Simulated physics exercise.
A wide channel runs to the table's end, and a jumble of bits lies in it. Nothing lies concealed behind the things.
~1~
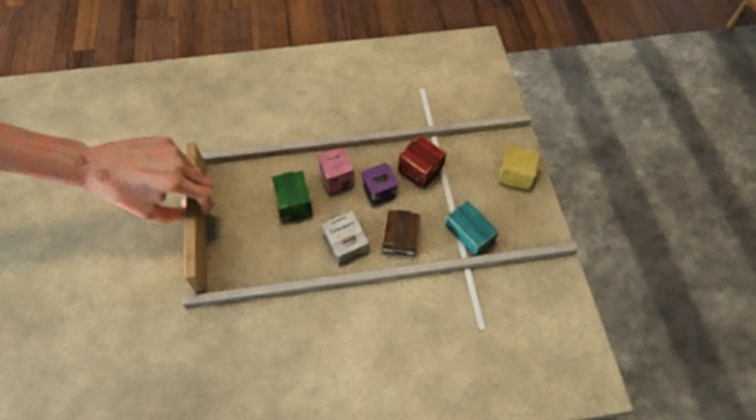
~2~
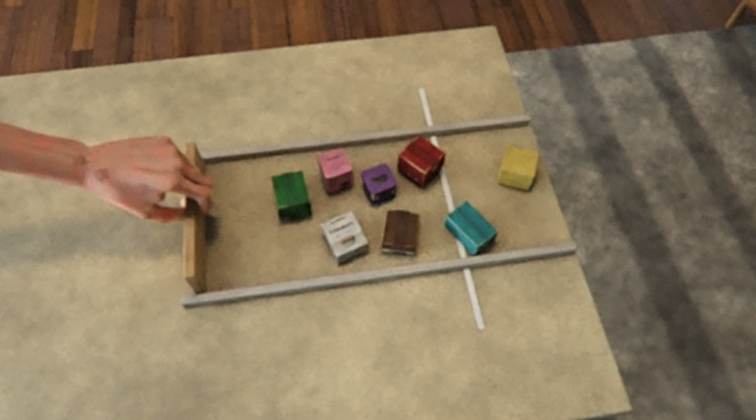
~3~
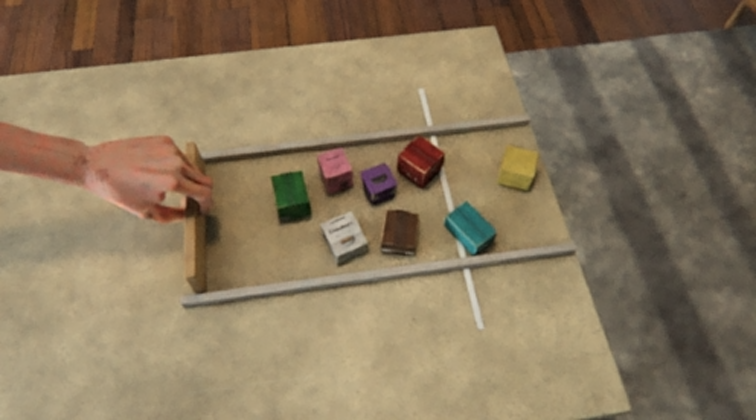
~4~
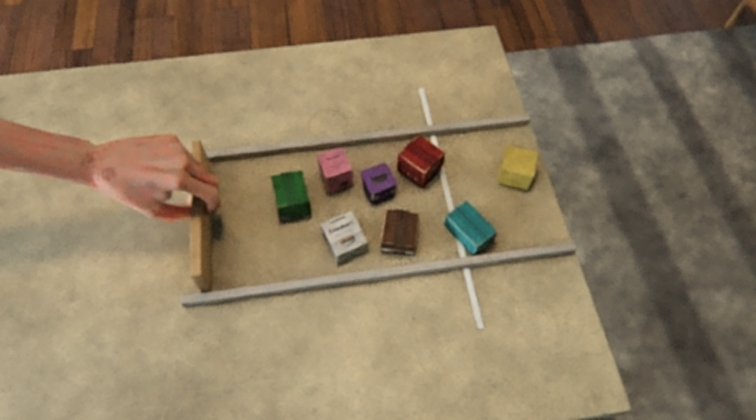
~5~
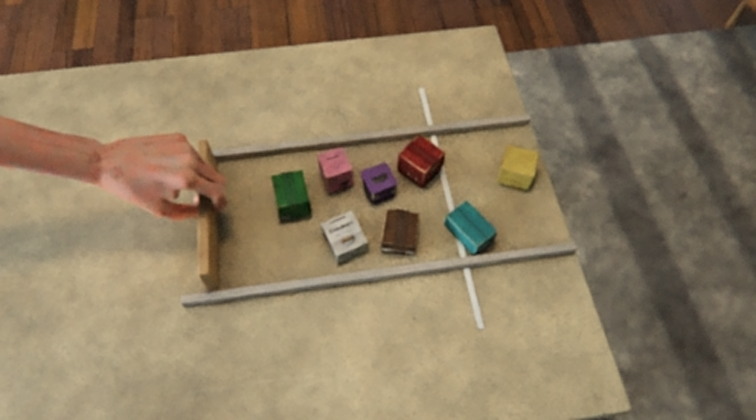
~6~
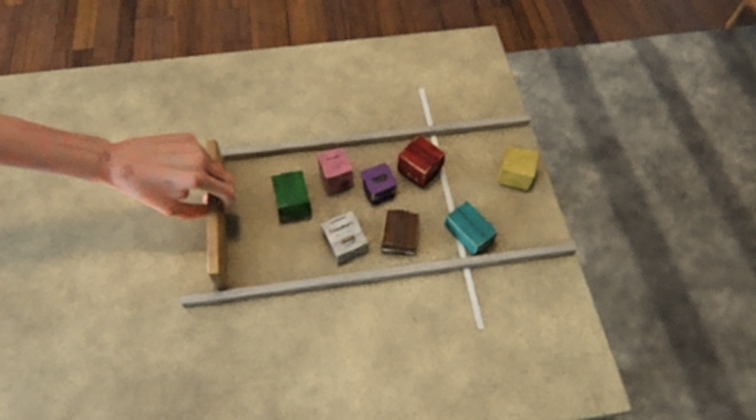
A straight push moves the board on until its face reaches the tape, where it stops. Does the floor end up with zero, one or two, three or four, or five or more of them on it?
It ends up with zero.
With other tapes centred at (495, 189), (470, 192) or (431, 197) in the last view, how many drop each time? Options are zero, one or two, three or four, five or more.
Counting what would fall each time, I get one to two; zero; no fall at all.
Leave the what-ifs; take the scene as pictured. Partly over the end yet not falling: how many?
The count is 0.
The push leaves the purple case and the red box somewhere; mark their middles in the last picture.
First at (492, 174); second at (484, 141).
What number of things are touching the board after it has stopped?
3 touch it.
Early on, none off yet; yellow block at rest near (518, 168); turquoise box at rest near (471, 228); red box at rest near (421, 162).
A while later, none off yet; yellow block at rest near (518, 168); turquoise box at rest near (473, 228); red box travelled about its own width near (444, 151).
Finally, the number that fall off is zero.
